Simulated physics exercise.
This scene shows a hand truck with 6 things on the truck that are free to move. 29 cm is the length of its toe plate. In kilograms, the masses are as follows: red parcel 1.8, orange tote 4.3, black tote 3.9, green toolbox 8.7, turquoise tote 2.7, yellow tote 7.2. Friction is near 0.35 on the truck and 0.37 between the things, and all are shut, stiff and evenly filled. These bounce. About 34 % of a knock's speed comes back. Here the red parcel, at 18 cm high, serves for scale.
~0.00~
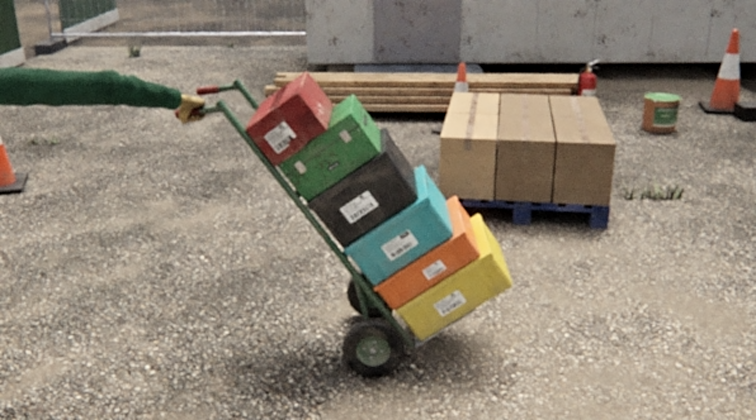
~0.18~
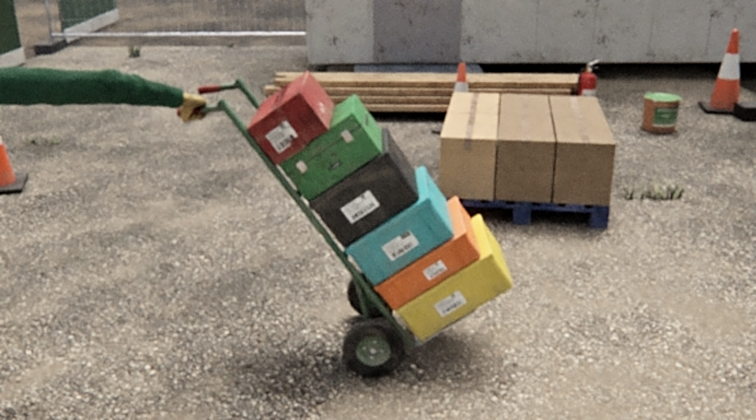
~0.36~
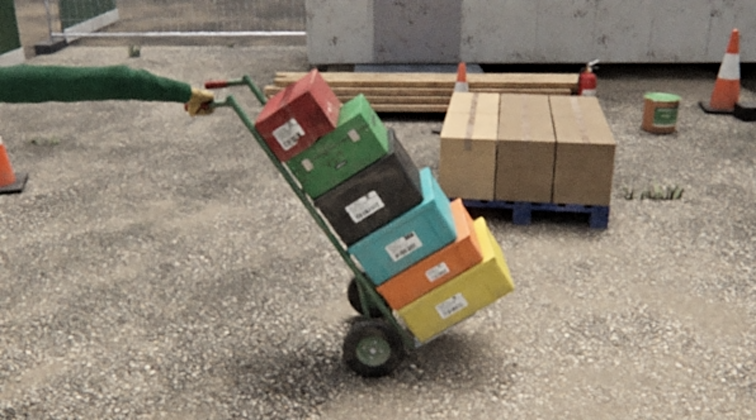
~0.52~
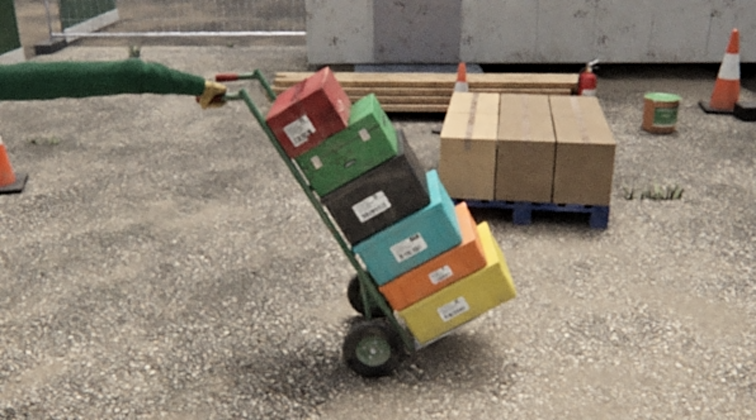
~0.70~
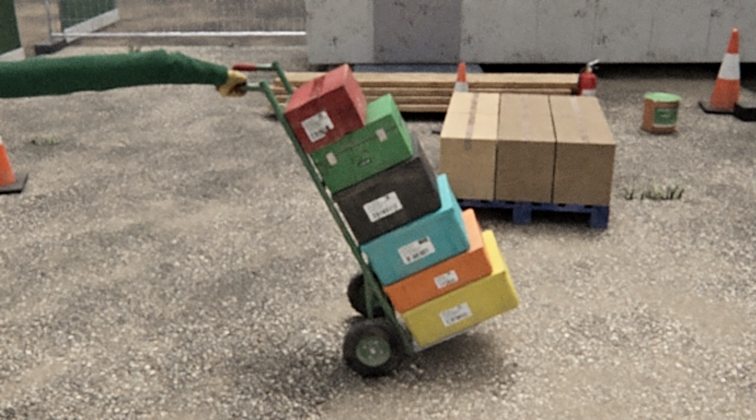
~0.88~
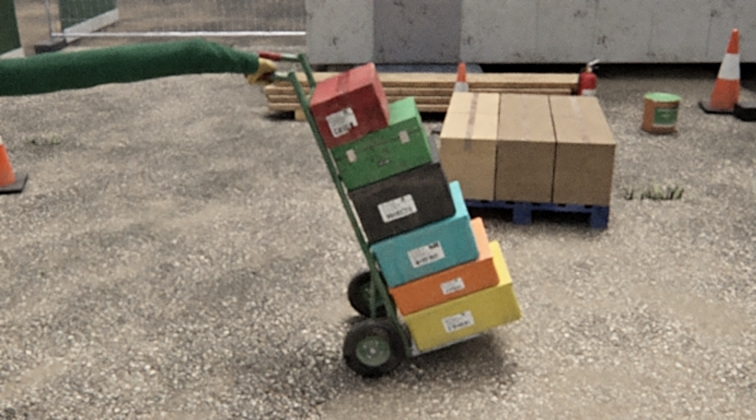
In a gravel yard, a green-sleeved arm tilts a loaded hand truck more upright.
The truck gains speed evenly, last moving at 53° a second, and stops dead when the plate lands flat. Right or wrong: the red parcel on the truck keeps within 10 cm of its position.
Right.
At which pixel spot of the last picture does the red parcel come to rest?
Near (448, 111).
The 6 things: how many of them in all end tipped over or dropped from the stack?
I make it 0.
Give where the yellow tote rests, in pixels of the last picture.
Around (462, 323).
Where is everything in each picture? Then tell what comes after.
The first picture shows truck 35° back; red parcel (292, 117); orange tote (425, 252).
The second picture shows truck 35° back; green toolbox (332, 147); turquoise tote (399, 225).
The third picture shows truck 33° back; yellow tote (452, 279); orange tote (428, 254).
The fourth picture shows truck 30° back; black tote (377, 187); green toolbox (347, 144).
The fifth picture shows truck 26° back; turquoise tote (415, 230); yellow tote (456, 288).
The sixth picture shows truck 20° back; red parcel (351, 104); orange tote (442, 266).
After 1.38 s, truck upright; red parcel moved 2 cm near (444, 110); green toolbox moved 2 cm.
After 1.48 s, truck upright; red parcel 4° off its base near (458, 109); green toolbox 4° off its base; black tote 4° off its base.
After 1.98 s, truck upright; red parcel moved 9 cm near (460, 111); green toolbox moved 6 cm; black tote moved 4 cm.
In the end (2.5 s), all 6 under 10 cm from the start. At the end, from the last picture's camera, red parcel near (448, 111).
